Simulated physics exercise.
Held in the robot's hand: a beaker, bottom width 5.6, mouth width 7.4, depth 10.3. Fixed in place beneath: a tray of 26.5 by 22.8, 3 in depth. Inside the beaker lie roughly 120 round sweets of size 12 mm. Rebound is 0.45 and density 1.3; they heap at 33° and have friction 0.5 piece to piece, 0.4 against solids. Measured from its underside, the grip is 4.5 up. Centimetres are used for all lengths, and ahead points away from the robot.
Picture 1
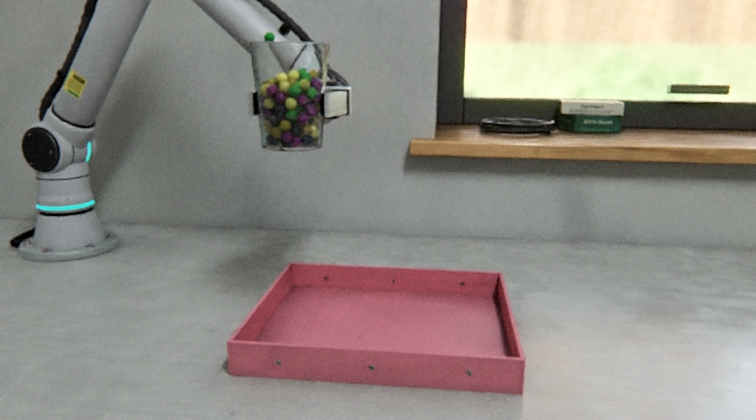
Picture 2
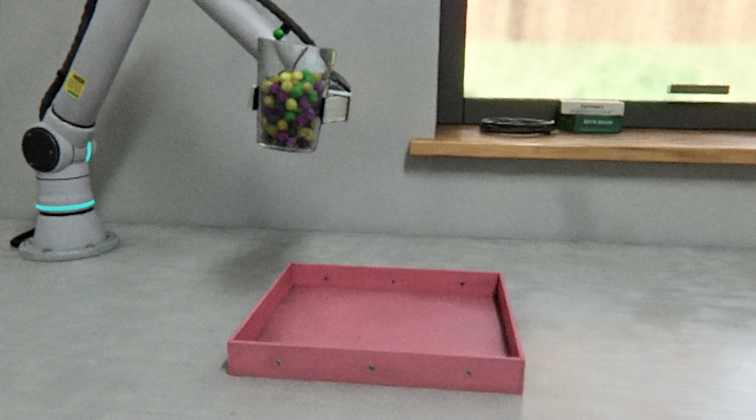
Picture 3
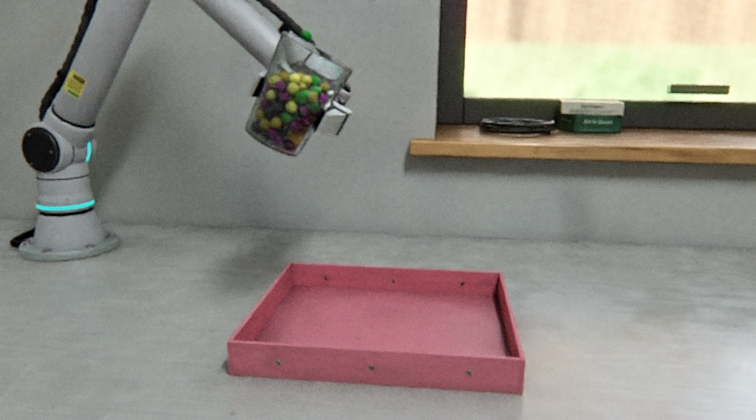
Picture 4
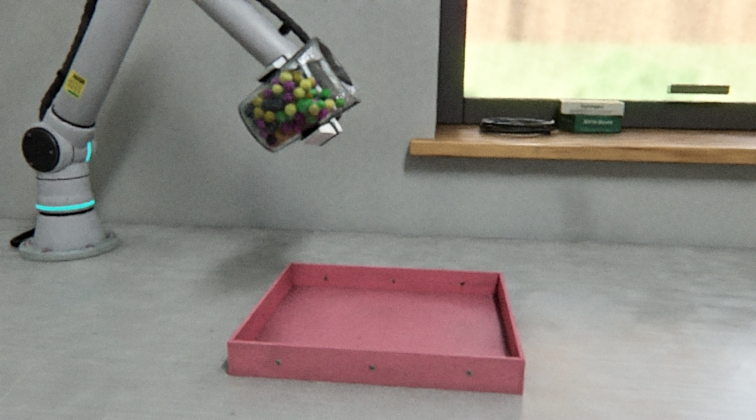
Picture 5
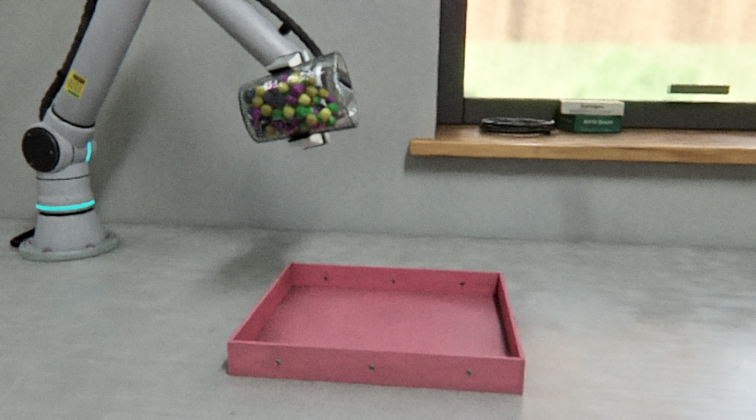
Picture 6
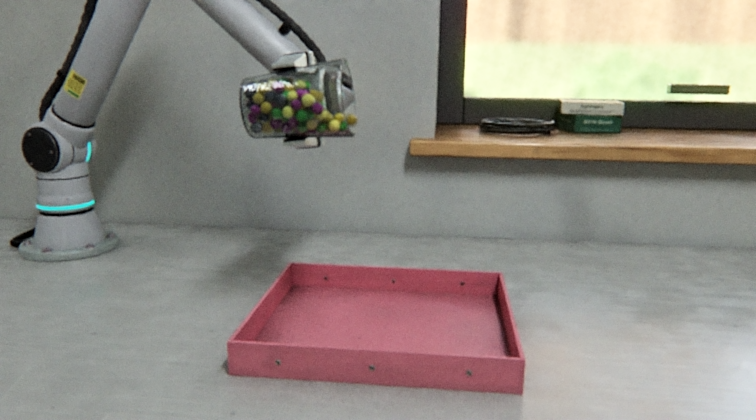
Above a shallow pink tray on a grey table, a robot arm held a clear beaker of colourful round sweets upright, then tilted it rightward until it lay nearly sideways, the sweets shifting toward its mouth.
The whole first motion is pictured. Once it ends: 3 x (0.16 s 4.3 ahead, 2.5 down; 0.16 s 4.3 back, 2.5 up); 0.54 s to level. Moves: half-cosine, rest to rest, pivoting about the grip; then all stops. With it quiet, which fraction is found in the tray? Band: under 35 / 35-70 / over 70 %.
35-70 %.
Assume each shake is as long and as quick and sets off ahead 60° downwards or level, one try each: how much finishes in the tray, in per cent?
Result: Approx. 10 % and 70 %, one try each.
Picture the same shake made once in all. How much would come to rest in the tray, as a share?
About 25 per cent in that case.
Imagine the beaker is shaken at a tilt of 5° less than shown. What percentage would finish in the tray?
I'd put it close to 40 per cent.
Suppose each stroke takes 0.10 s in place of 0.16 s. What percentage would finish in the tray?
Estimate for that case: 55 %.
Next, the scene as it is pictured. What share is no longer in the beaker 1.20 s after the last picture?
Around 60 percent at that moment.
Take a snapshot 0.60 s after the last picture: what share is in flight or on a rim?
12 %.
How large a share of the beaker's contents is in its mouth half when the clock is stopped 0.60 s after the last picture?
Near 60 in a hundred.
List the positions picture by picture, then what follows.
Beaker middle at (291, 98), level; upper third of the load around (291, 88), from x 265 to 315, top at y 40; 120 in the beaker, in the first frame.
Beaker middle at (292, 98), tilted 8° forward; upper third of the load around (294, 88), from x 265 to 320, top at y 35, in the second frame.
Beaker middle at (294, 98), tilted 29° forward; upper third of the load around (294, 90), from x 255 to 325, top at y 35, in the third frame.
Beaker middle at (296, 100), tilted 54° forward; upper third of the load around (290, 92), from x 250 to 340, top at y 75, in the fourth frame.
Beaker middle at (297, 103), tilted 75° forward; upper third of the load around (285, 92), from x 250 to 330, top at y 75, in the fifth frame.
Beaker middle at (297, 103), tilted 83° forward; upper third of the load around (282, 95), from x 250 to 350, top at y 80; 120 in the beaker, in the sixth frame.
Then, 0.60 s after the last picture, tilted 83° forward, highest piece 24 above the table; 79 in the beaker, 26 in the tray, 1 on the table or floor, 14 in flight or on a rim.
Then, 1.20 s after the last picture, tilted 49° forward, highest piece 26 above the table; 70 in the tray, 49 in the beaker, 1 on the table or floor.
Then, 1.70 s after the last picture, level, highest piece 26 above the table; 70 in the tray, 49 in the beaker, 1 on the table or floor.
Then, 2.75 s after the last picture, level, highest piece 26 above the table; 70 in the tray, 49 in the beaker, 1 on the table or floor.
Final count, 70 in the tray, 49 in the beaker, 1 on the table or floor. That is 58 % in the tray.
